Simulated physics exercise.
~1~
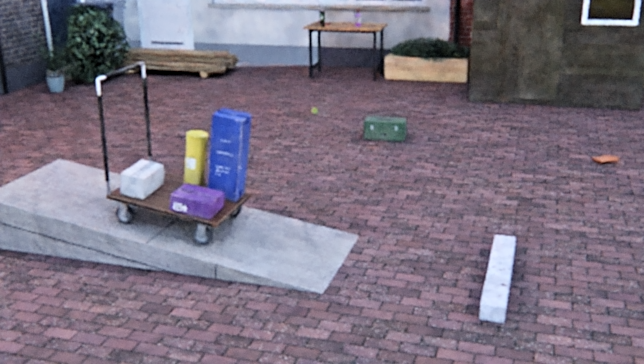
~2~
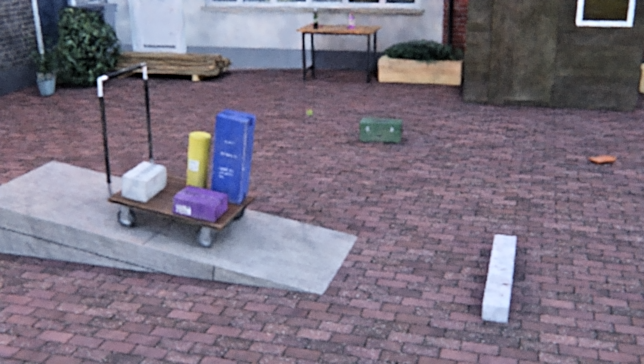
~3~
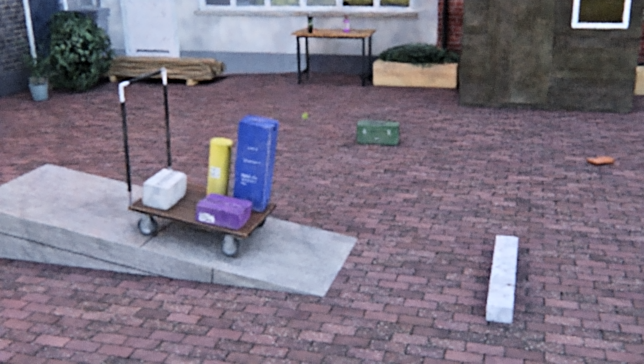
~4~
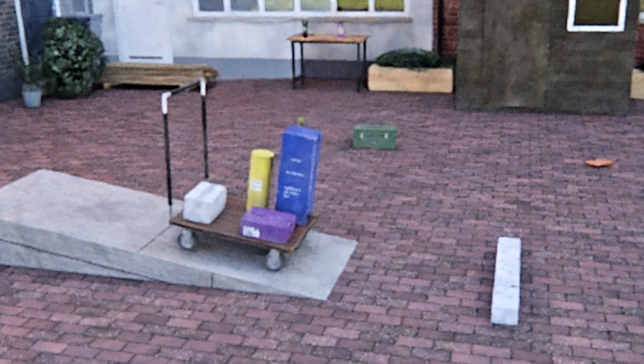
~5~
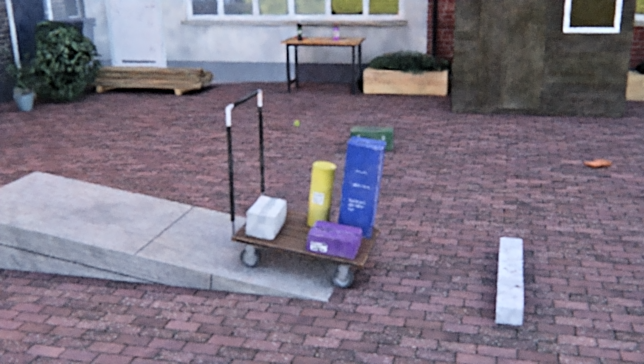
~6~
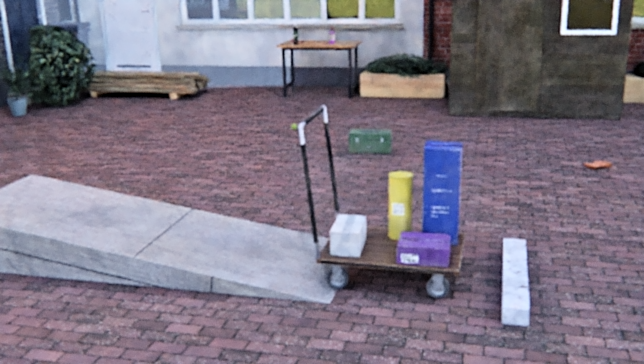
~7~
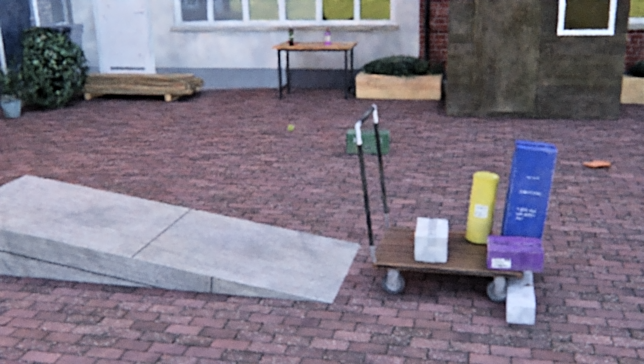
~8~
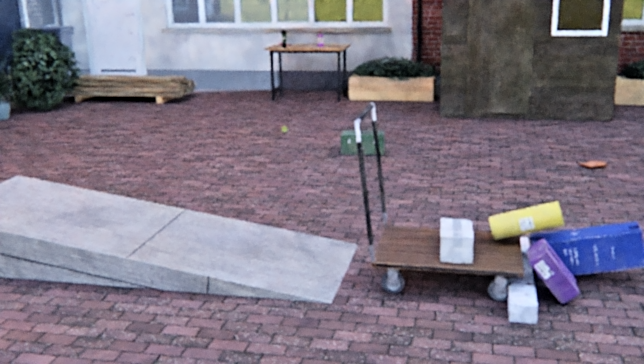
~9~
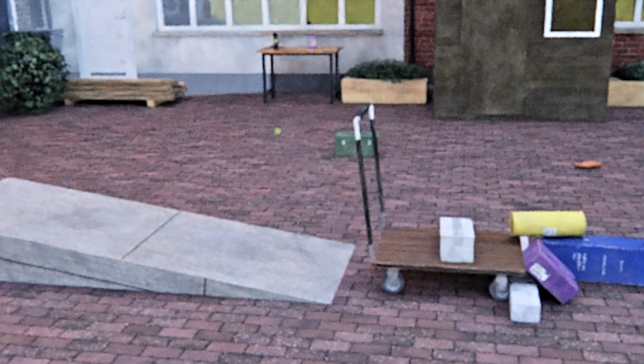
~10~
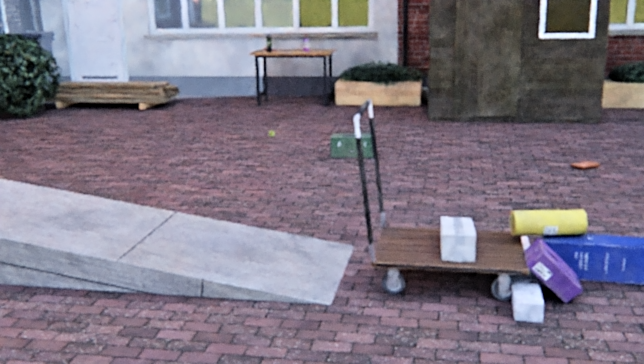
Brick courtyard with a loaded trolley rolling right down a ramp into a kerb, spilling all its parcels except the white one.
